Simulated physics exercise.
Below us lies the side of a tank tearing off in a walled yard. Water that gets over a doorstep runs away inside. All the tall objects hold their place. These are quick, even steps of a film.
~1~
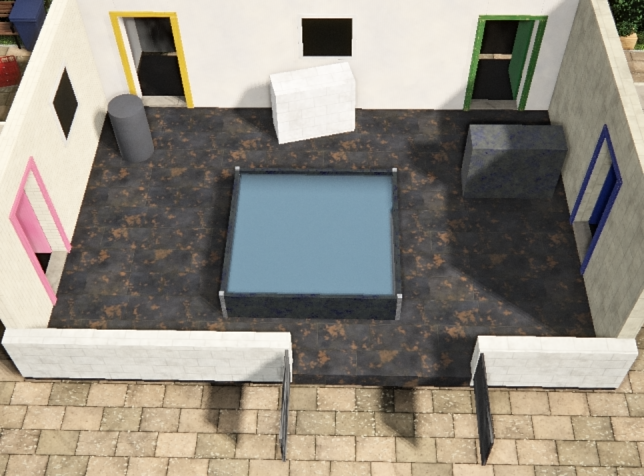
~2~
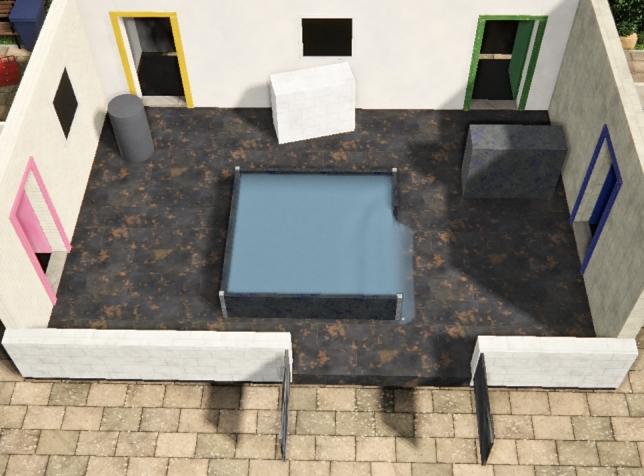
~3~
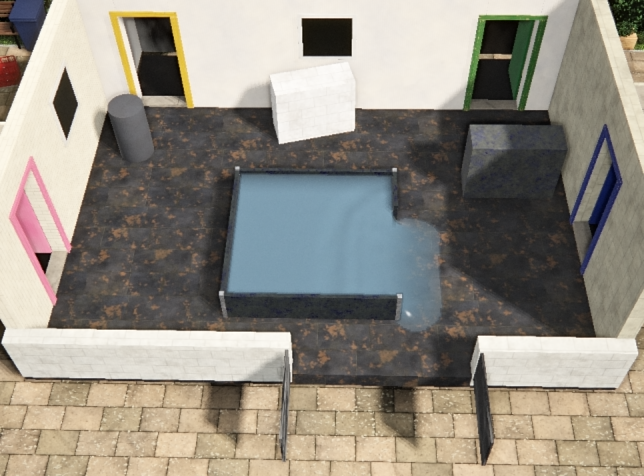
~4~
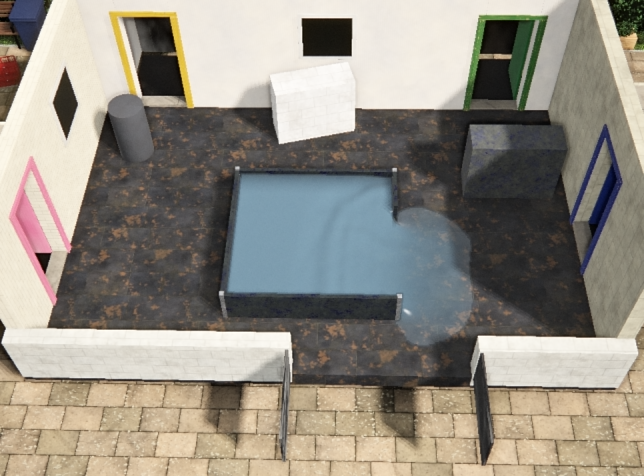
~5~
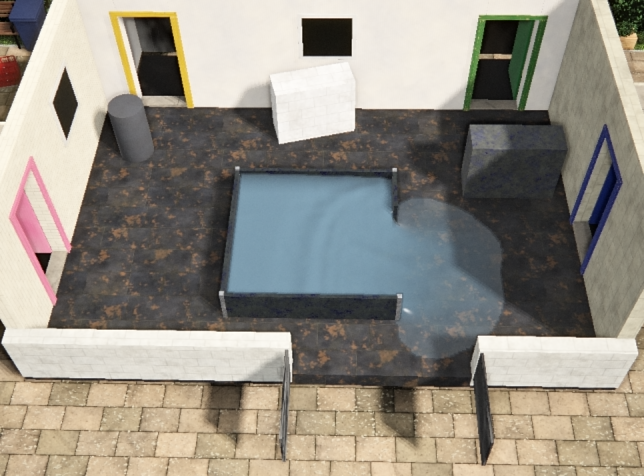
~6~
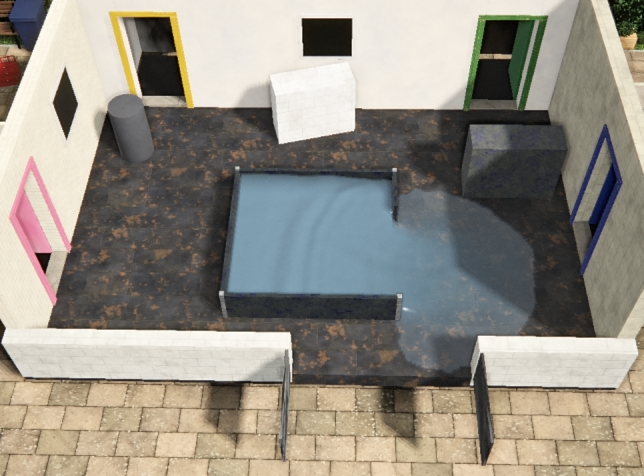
At first, still blue water fills a square open tank in the middle of a white-walled yard with a dark mottled floor. Then the tank's right side gives way and water pours out through the gap, spreading rightward across the floor in a widening rounded sheet while ripples curve across the tank.
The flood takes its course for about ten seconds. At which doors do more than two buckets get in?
One by one: The yellow door holds within the limit; the pink door holds within the limit; the blue door floods; the green door floods.
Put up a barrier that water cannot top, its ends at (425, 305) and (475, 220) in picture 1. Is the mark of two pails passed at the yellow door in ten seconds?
The yellow one stays under.
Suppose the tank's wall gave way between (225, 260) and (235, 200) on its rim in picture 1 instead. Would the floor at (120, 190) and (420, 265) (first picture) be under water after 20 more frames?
One after the other: Under water, clear.
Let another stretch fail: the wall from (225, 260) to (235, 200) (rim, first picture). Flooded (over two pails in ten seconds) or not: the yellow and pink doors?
In short: Yellow lets more in; pink floods.
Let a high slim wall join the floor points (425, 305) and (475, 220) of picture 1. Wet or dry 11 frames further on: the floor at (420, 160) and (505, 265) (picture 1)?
One after the other: Under water, no water.
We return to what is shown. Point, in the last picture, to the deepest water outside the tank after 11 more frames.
Close to (578, 353).
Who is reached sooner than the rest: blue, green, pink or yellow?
It is the blue-painted one.
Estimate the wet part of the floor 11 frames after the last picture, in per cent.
I make it 25 per cent.
A moment on, water covers 25 % of the floor; the yellow door not reached, the pink door not reached, the blue door under two buckets in, the green door not reached.
Next, water covers 25 % of the floor; the yellow door not reached, the pink door not reached, the blue door over two buckets in, the green door not reached.
Then, water covers 30 % of the floor; the yellow door not reached, the pink door not reached, the blue door far over two buckets in, the green door wet at the sill, nothing in.
Later, water covers 45 % of the floor; the yellow door not reached, the pink door not reached, the blue door far over two buckets in, the green door over two buckets in.
In the end, water covers 60 % of the floor; the yellow door not reached, the pink door not reached, the blue door far over two buckets in, the green door over two buckets in.
